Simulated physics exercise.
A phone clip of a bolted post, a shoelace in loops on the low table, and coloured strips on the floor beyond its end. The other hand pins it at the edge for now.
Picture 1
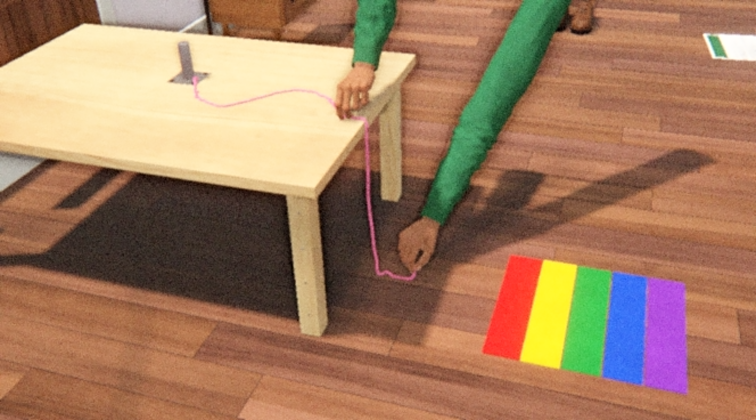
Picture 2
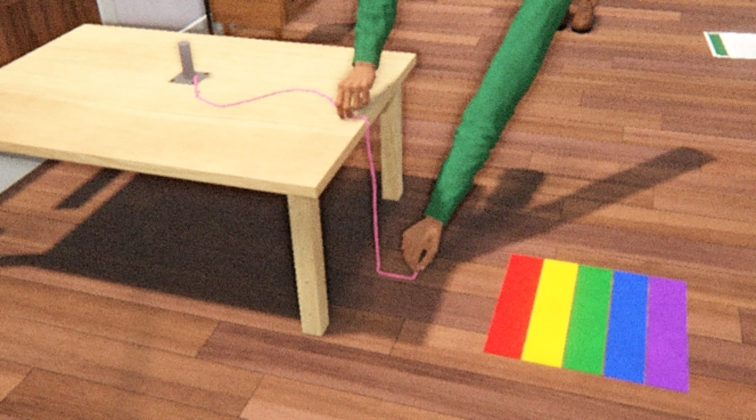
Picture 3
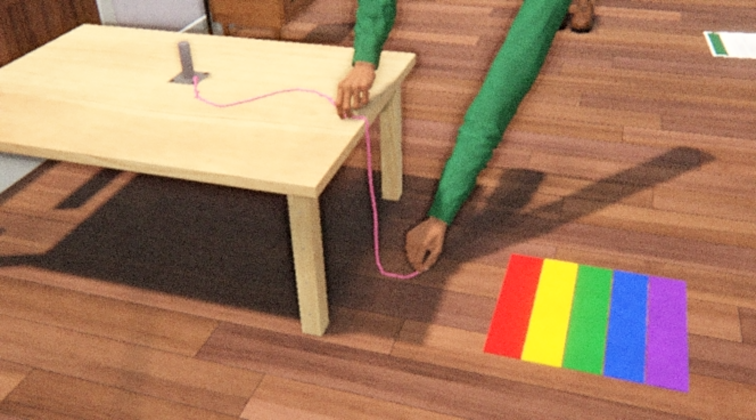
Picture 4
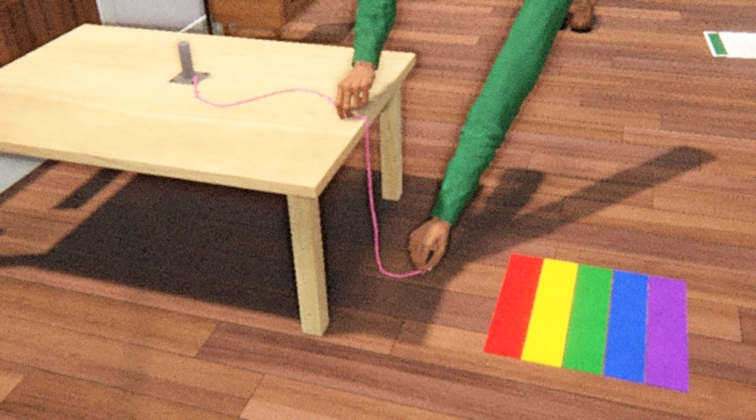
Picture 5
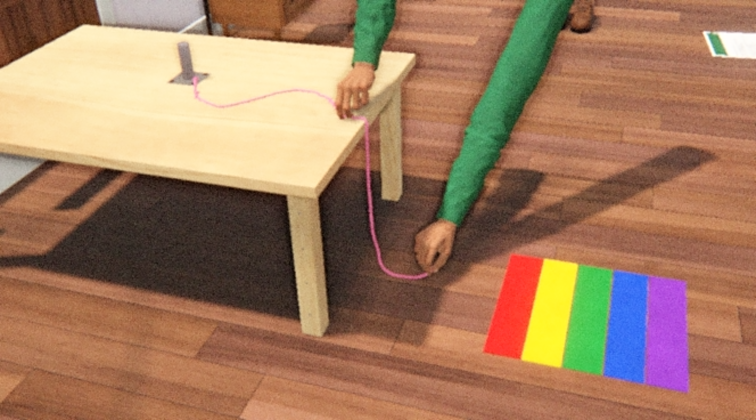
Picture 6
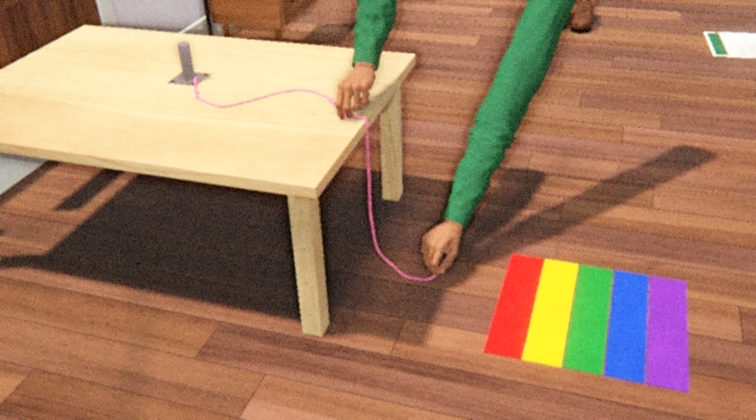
A hand in a green sleeve, holding the end of a thin pink cord near the floor, moves slightly to the right, drawing the hanging part into a gentler curve. The other hand stays at the table's edge on the cord, and the coloured strips lie still on the wooden floor.
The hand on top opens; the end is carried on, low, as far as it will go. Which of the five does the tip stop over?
The end stops over the blue strip.
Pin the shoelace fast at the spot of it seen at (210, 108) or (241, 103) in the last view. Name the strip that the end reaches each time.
Taking them in turn: Green; green.
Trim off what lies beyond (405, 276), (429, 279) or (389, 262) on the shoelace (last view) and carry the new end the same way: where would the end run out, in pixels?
Near (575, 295), (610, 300) and (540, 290).
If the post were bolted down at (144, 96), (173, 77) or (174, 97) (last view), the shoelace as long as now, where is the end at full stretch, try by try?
Near (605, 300), (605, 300) and (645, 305).
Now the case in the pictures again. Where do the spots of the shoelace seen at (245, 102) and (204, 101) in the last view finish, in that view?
Near (288, 98) and (248, 90).
Early on, end near (567, 294); over yellow.
Midway, end near (608, 301); over green.
At the end of the slack, end near (632, 305); over blue. It gets as far as the blue strip.
